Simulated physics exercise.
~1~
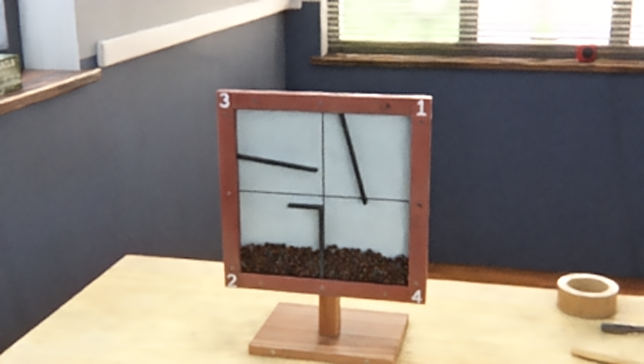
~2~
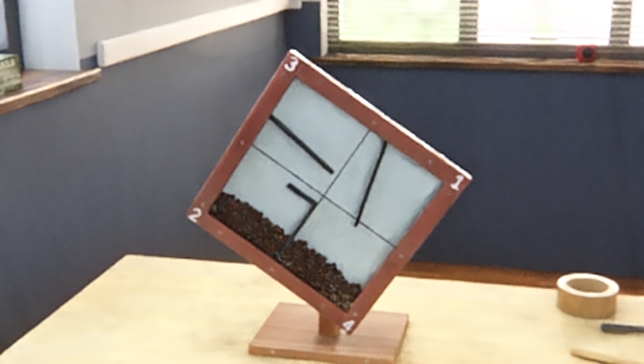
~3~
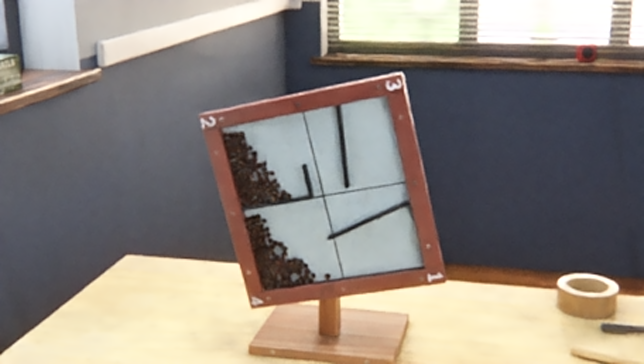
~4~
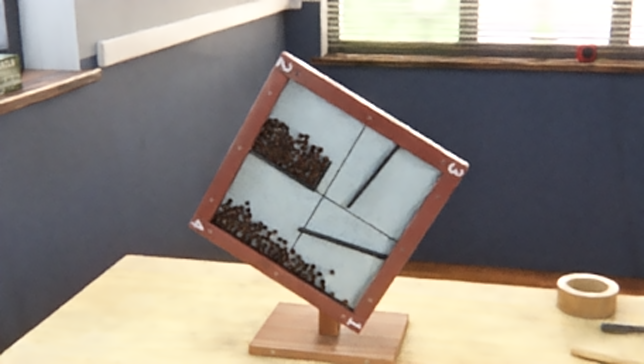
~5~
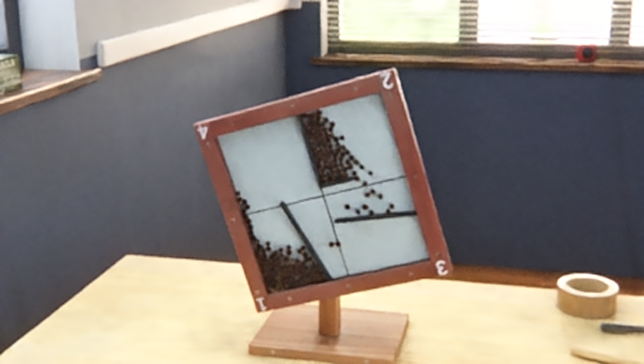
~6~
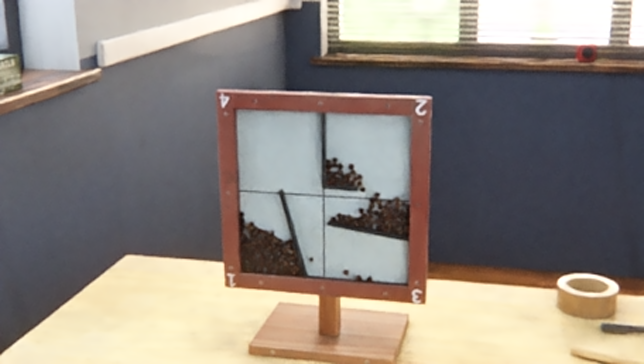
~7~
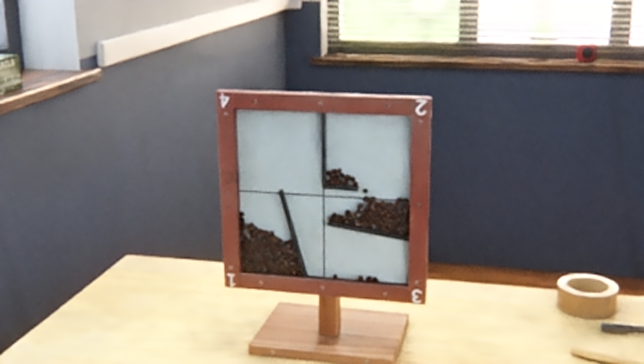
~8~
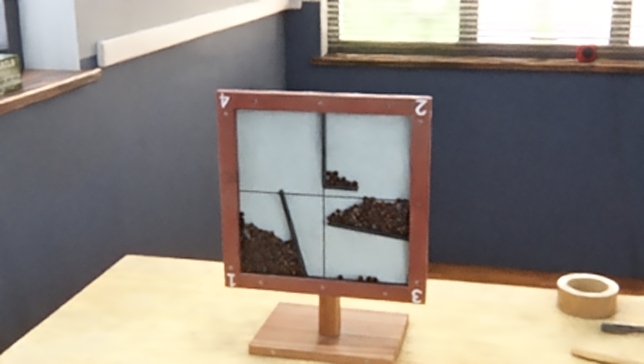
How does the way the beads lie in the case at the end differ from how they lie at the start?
At the start they form one layer along the bottom of the case. At the end they are split into separate piles, some held up on the bars inside, so as a whole they sit somewhat higher.
